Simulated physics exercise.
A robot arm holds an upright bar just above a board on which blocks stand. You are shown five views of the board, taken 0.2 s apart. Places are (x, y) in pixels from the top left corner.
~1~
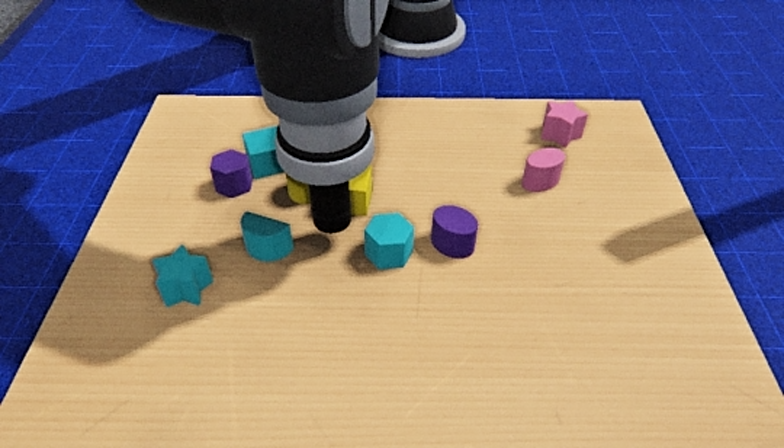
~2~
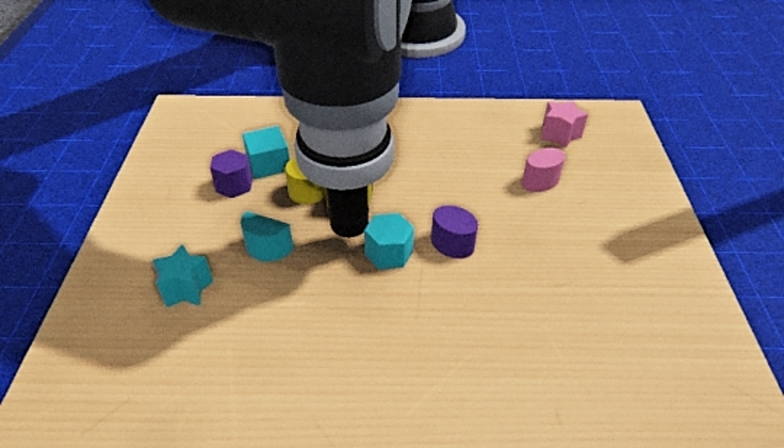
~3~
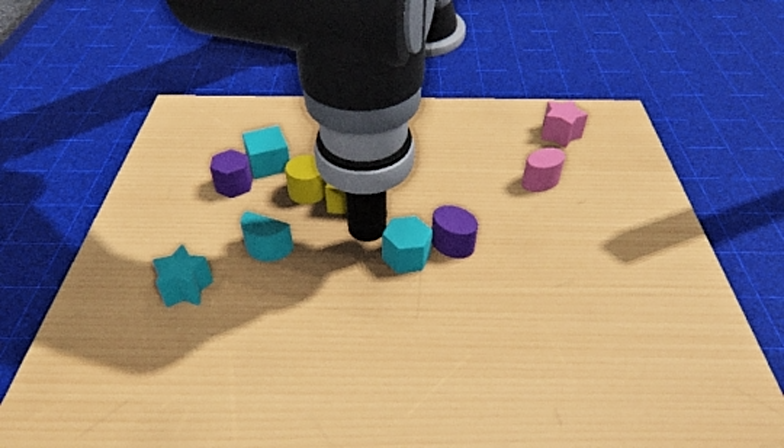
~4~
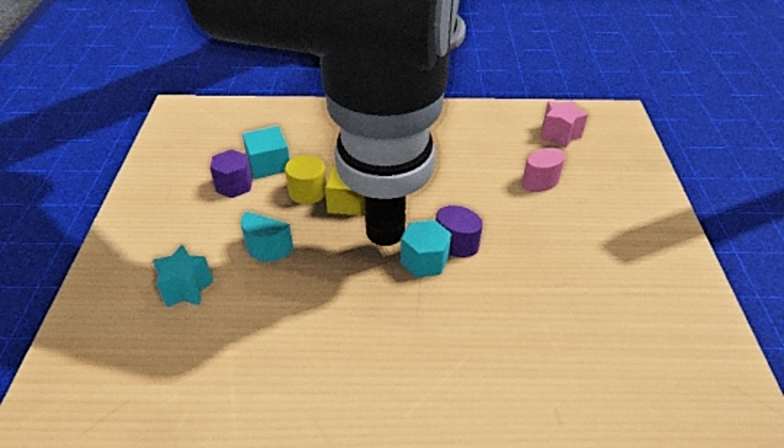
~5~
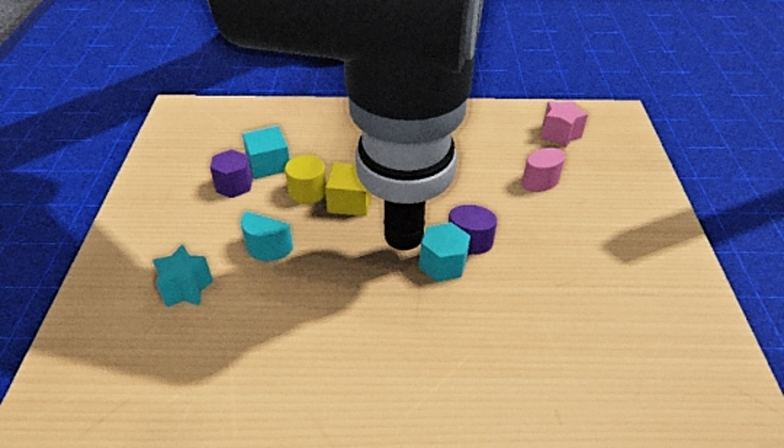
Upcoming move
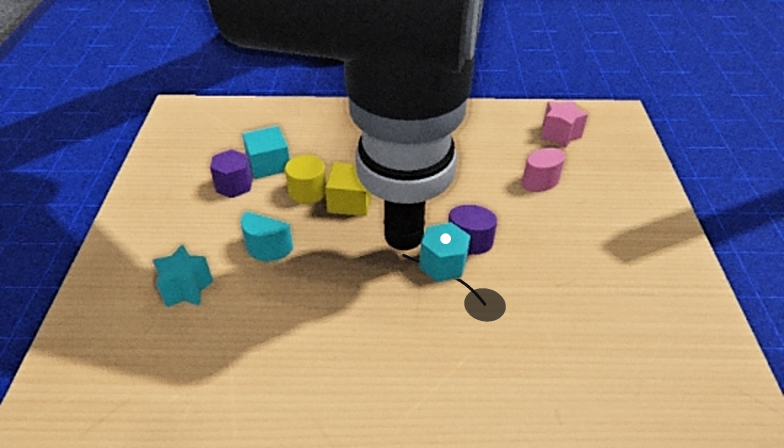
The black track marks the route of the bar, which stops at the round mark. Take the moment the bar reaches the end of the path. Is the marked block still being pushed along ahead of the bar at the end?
No - that is not the case.
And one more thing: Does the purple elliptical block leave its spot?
Yes - that is the case.
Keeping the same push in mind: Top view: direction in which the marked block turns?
Overhead view: Anti-clockwise.
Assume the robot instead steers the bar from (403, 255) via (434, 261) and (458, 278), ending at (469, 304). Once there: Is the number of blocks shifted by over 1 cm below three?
Yes
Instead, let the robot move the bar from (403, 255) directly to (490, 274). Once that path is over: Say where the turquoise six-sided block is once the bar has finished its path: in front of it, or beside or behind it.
Still in front.
Drawn move, from (403, 255) over (433, 268) and (462, 282) to (485, 305); the dot is on the turquoise six-sided block.
What follows on the original path. Halfway along, bar (450, 257); turquoise six-sided block (496, 249), turned 30° anticlockwise; purple elliptical block (484, 214), turned 20° anticlockwise.
At the end, bar (488, 287); yellow square still; turquoise six-sided block (516, 253), turned 50° anticlockwise; purple elliptical block (484, 214), turned 20° anticlockwise.
